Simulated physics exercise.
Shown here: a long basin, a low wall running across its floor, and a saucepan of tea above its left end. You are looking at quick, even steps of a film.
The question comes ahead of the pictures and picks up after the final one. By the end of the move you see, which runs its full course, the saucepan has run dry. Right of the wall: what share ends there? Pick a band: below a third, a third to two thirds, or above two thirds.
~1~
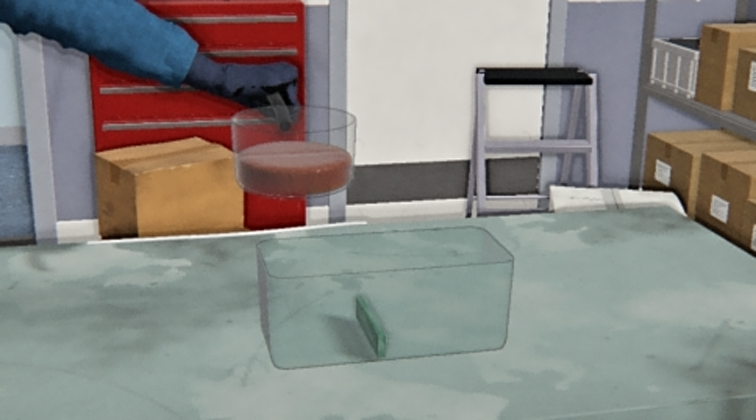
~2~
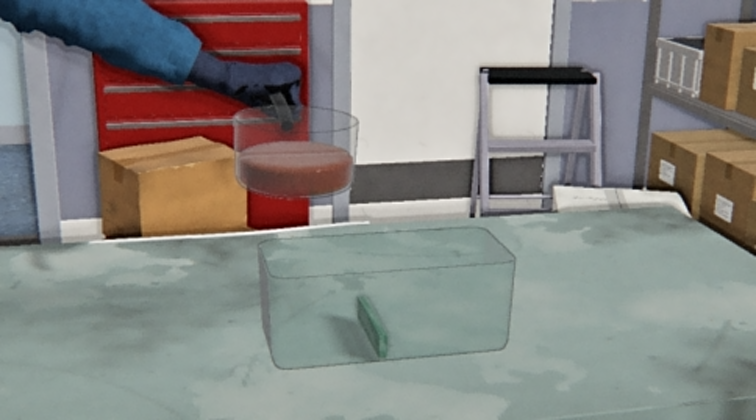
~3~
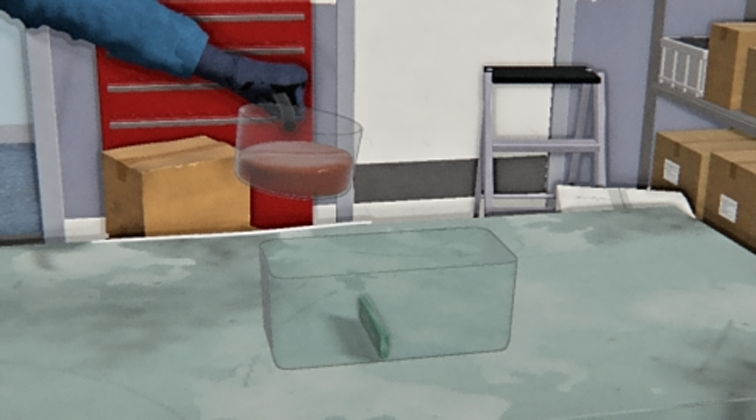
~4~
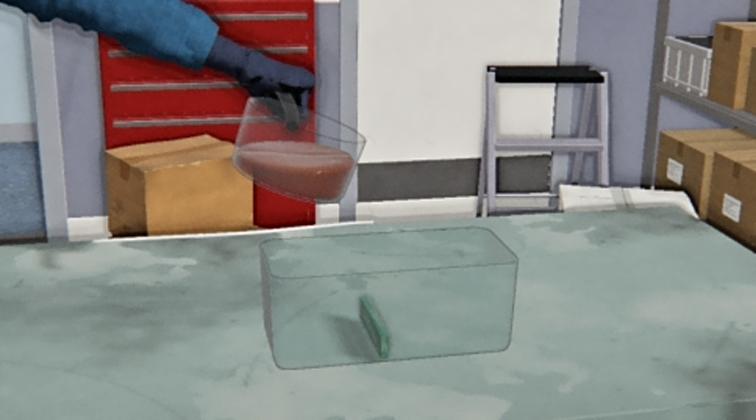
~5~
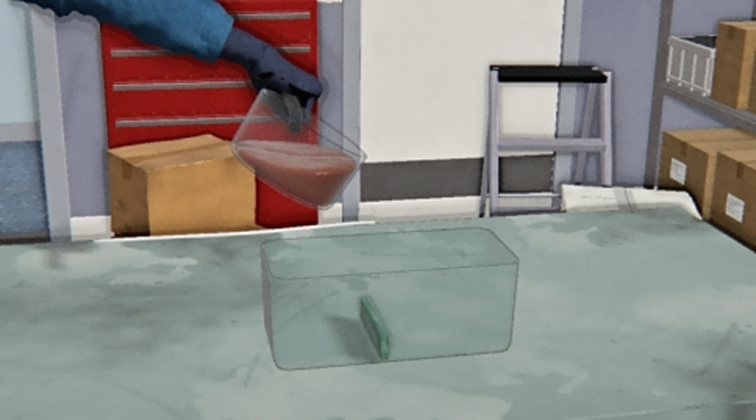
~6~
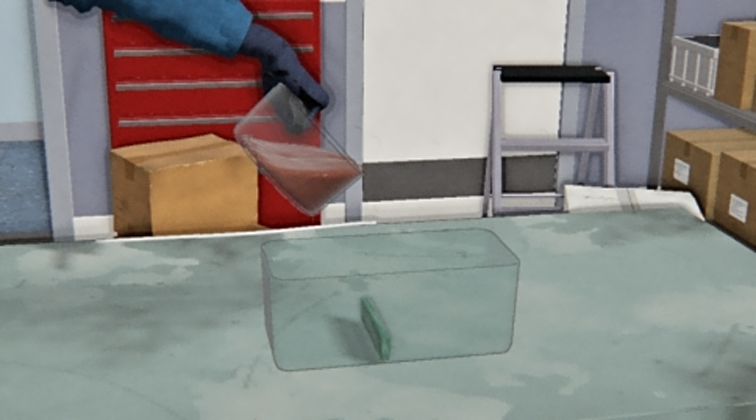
A third to two thirds.
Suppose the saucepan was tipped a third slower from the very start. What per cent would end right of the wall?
Near 55 parts in a hundred.
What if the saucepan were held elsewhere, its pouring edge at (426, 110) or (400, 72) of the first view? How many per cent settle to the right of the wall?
Roughly 80 percent on the first try and 80 percent on the second.
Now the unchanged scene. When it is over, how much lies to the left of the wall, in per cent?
Roughly 45 %.
A moment on, the saucepan is tipped right over and 17 per cent is still to pour, 15 is left of the wall and 35 right of it.
Next, the saucepan is tipped right over and 2 per cent is still to pour, 44 is left of the wall and 48 right of it.
Then the saucepan is tipped right over and 0 per cent is still to pour, 46 is left of the wall and 51 right of it.
Later the saucepan is tipped right over and 0 per cent is still to pour, 46 is left of the wall and 51 right of it.
In the end 46 per cent lies left of the wall, 52 right of it and 3 outside.
